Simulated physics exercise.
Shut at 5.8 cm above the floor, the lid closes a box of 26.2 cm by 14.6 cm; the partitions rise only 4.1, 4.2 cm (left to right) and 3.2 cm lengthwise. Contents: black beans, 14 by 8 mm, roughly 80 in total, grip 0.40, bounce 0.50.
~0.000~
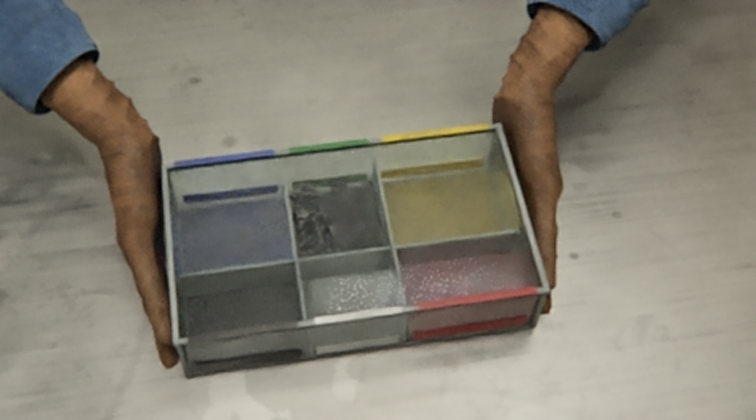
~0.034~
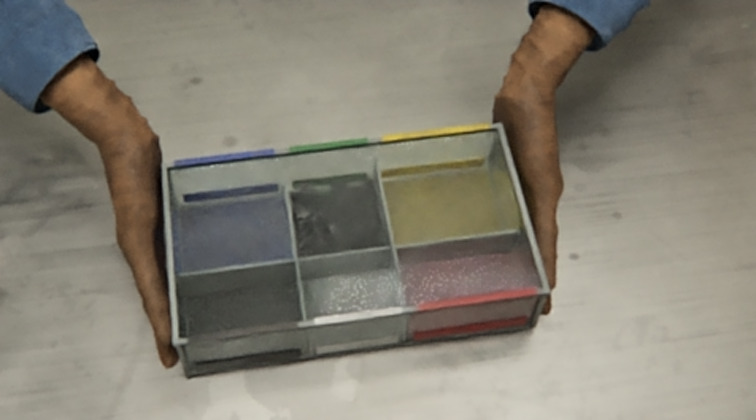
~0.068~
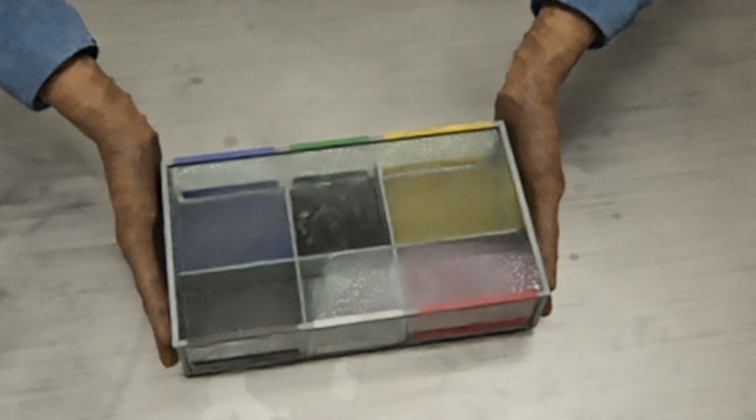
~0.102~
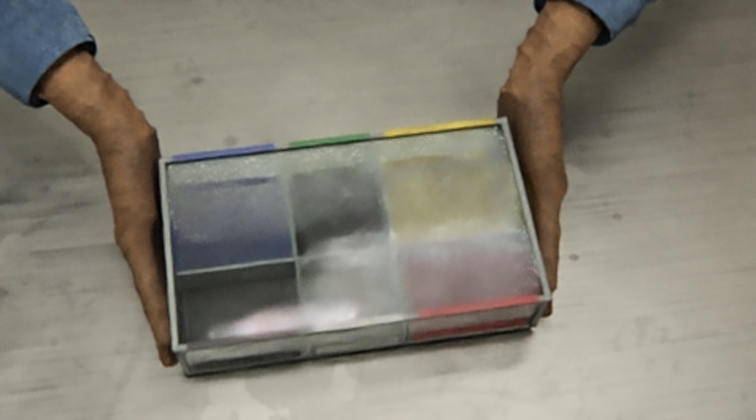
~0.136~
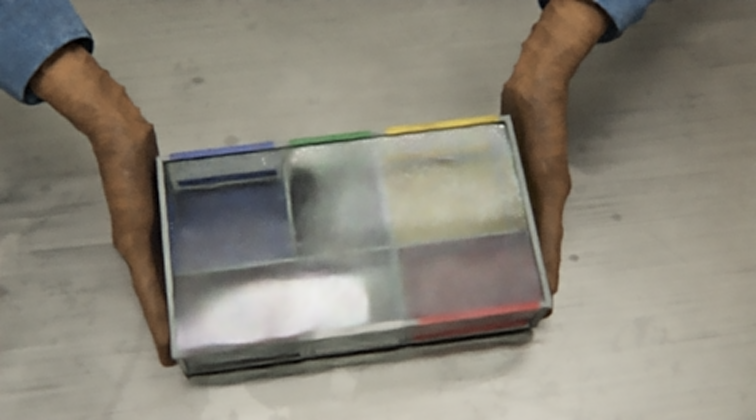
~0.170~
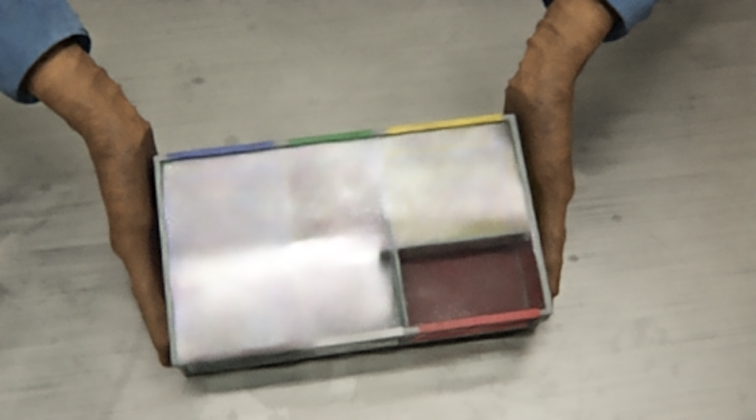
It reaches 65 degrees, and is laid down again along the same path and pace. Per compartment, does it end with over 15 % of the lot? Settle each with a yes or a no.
For red, no; for blue, no; for green, yes; for yellow, no; for white, no; for black, no.
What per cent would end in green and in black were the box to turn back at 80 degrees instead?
Then green would get 55 per cent and black 0 per cent.
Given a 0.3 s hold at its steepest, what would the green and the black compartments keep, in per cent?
Final amounts would be green 85% and black 5%.
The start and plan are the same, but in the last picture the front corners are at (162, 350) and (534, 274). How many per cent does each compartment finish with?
Final shares: Red 0%, blue 0%, green 85%, yellow 0%, white 5%, black 10%.
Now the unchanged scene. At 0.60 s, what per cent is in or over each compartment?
You'd find red at 0, blue at 0, green at 100, yellow at 0, white at 0 and black at 0 per cent.
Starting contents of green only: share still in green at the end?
I'd put it at roughly 90 per cent.
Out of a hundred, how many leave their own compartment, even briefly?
Estimate: Around 10 %.
Then, at 0.60 s, tilt 64 degrees; green 100 %.
Then, at 0.88 s, tilt 26 degrees; green 90 %, white 10 %.
After 1.27 s, tilt 0 degrees; green 90 %, white 10 %.
By 1.6 s all is still; red 0 %, blue 0 %, green 90 %, yellow 0 %, white 10 %, black 0 %.
